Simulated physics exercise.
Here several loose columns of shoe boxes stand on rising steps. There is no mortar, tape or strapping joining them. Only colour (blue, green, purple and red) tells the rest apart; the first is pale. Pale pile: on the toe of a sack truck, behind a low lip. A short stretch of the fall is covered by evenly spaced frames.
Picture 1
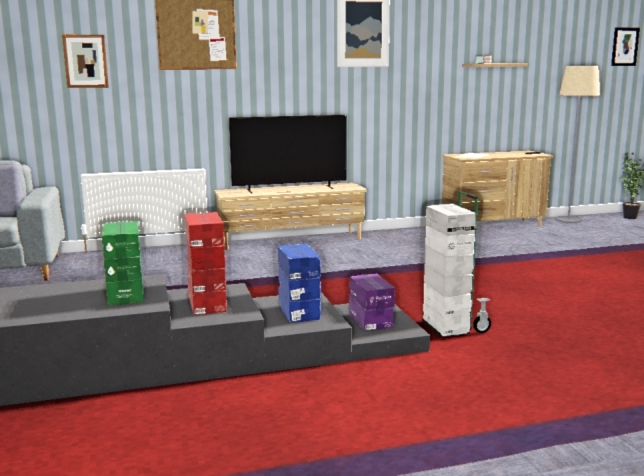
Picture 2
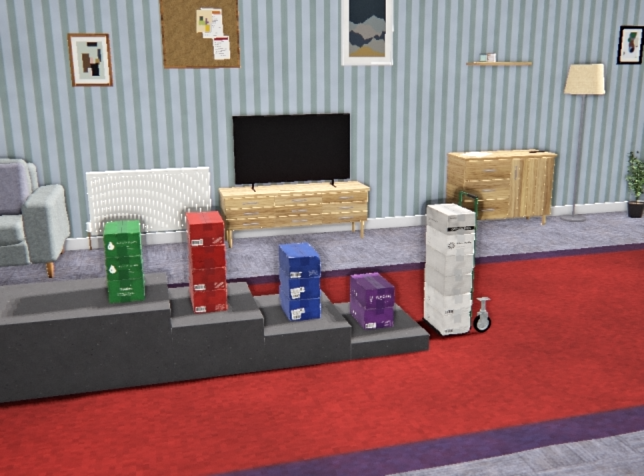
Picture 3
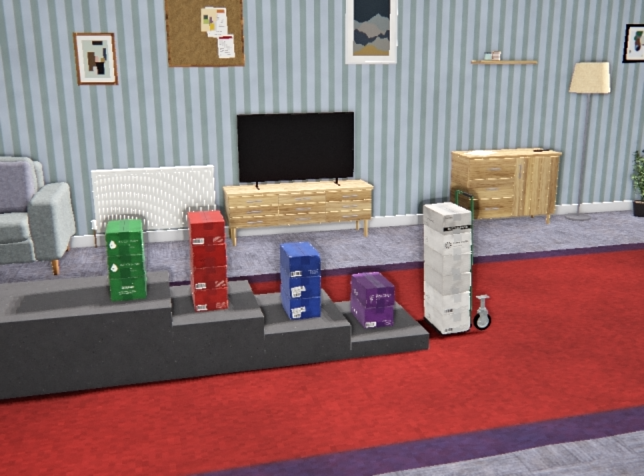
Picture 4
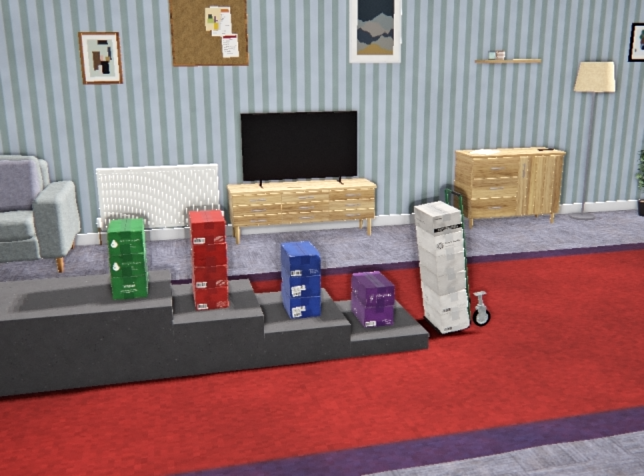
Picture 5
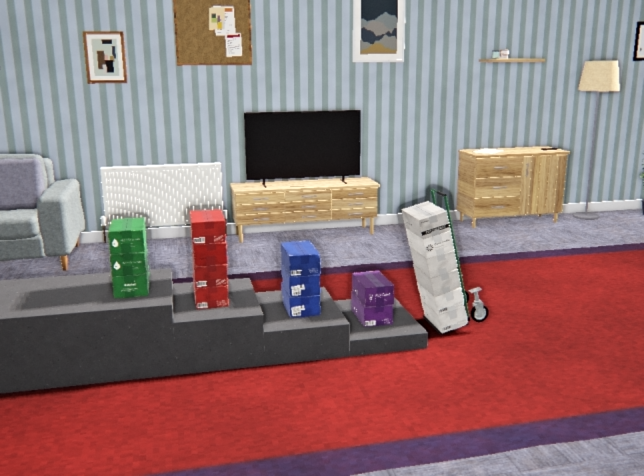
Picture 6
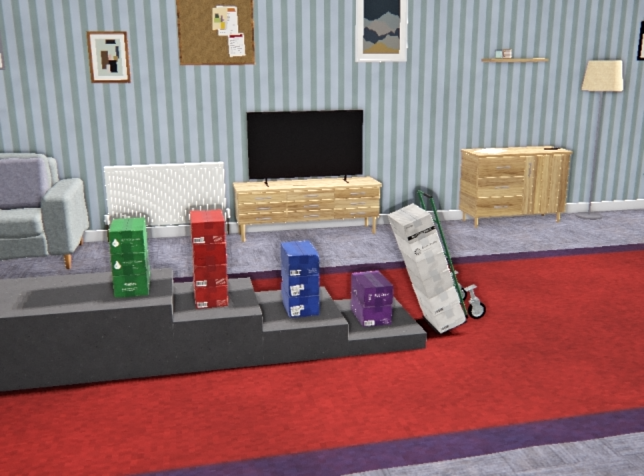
The clip shows purple, blue, red and green box stacks standing still on rising grey steps in a living room, while a hand truck holding a pale stack stands upright, then tilts gradually left toward them as the view shifts slightly.
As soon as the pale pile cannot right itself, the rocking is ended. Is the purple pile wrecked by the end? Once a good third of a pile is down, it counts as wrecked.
No.
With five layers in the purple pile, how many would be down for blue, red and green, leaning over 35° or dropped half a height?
The counts are blue 2, red 0 and green 0.
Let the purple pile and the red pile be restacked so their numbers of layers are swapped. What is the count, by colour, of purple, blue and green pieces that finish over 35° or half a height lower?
By colour, the number down is purple 4, blue 2 and green 0.
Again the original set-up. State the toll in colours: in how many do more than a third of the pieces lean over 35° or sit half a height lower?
The total is 0.
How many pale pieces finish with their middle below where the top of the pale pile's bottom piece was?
Total: 1.
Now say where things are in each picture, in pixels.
In the first frame (we follow the side turned to the camera; the camera moves round a little), truck frame (475, 226) level; top purple box (381, 300); top blue box (305, 268); no other piece has moved.
Truck frame (475, 225) level; top purple box (381, 299), in the second frame.
Truck frame (472, 224) rocked barely; top purple box (381, 298), in the third frame.
Truck frame (462, 223) rocked a little, top of the pale pile leaning a little; top purple box (381, 297); no other piece has moved, in the fourth frame.
Truck frame (450, 222) rocked a little, top of the pale pile leaning a little; top purple box (380, 297); no other piece has moved, in the fifth frame.
Truck frame (438, 223) rocked clearly, top of the pale pile leaning clearly; top purple box (379, 297); top red box (208, 233); no other piece has moved, in the sixth frame.
Soon, 0 of the pale pile down; none of the 2 purple boxes down (0 of 12 in all colours); top purple box unmoved.
A while on, 6 of the pale pile down; none of the 2 purple boxes down (0 of 12 in all colours); top purple box unmoved.
Towards the end, 6 of the pale pile down; none of the 2 purple boxes down (0 of 12 in all colours); top purple box displaced a little.
Finally, 6 of the pale pile down; none of the 2 purple boxes down (0 of 12 in all colours); top purple box displaced a little; top blue box unmoved. Seen by the last camera, middles, top purple box near (365, 289), top blue box near (298, 258).
